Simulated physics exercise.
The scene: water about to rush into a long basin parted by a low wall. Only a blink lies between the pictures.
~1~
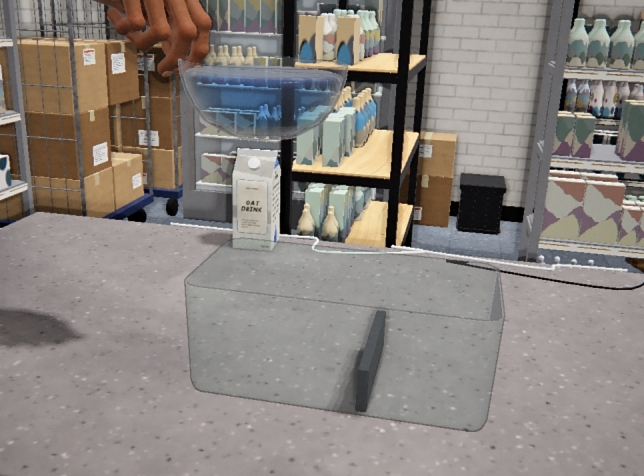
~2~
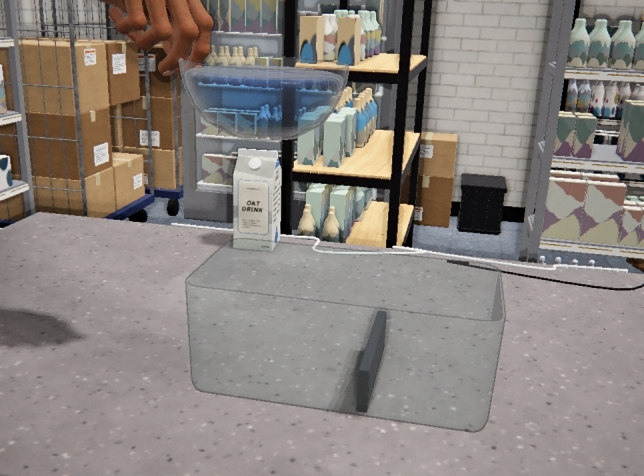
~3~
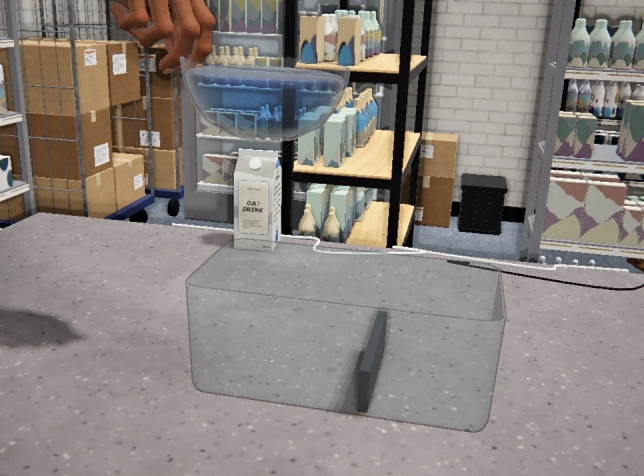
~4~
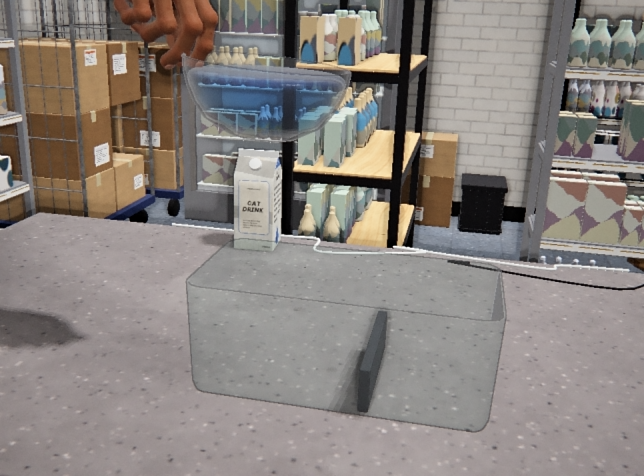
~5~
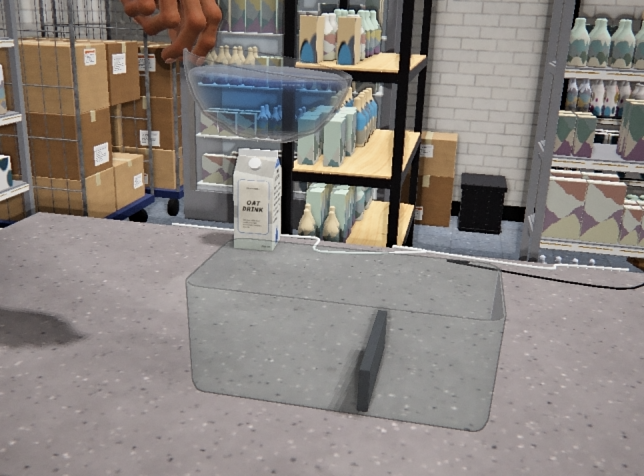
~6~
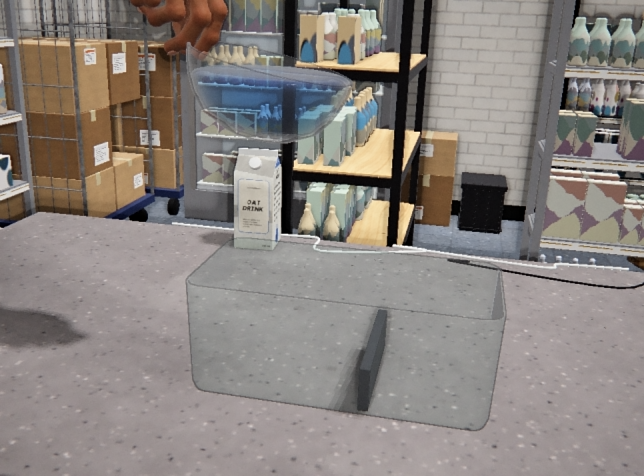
A brown hand held a clear bowl of water above a carton and a long see-through basin with a low dark divider, and slowly tilted the bowl slightly to the right.
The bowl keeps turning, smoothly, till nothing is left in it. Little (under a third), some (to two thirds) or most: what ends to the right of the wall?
The share right of the wall is over two thirds.
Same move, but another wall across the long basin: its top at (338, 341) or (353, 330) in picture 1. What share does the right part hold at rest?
First some 90, then 90 per cent.
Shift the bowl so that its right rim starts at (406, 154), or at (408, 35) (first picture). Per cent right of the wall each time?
Near 85 % and 70 %.
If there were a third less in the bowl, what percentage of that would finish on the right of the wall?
Close to 70 per cent.
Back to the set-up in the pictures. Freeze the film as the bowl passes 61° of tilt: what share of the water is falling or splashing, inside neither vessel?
It comes to 40 per cent or so.
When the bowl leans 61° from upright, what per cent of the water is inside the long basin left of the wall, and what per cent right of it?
Left about 0, right about 20.
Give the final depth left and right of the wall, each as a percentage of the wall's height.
Some 10 per cent left and 80 right.
A moment on, the bowl is tipped part way and 40 per cent is still to pour, 2 is left of the wall and 19 right of it.
Next, the bowl is tipped on its side and 3 per cent is still to pour, 11 is left of the wall and 78 right of it.
Then the bowl is tipped on its side and 0 per cent is still to pour, 20 is left of the wall and 79 right of it.
Later the bowl is tipped on its side and 0 per cent is still to pour, 20 is left of the wall and 79 right of it.
Finally, 20 per cent lies left of the wall, 79 right of it and 1 outside.
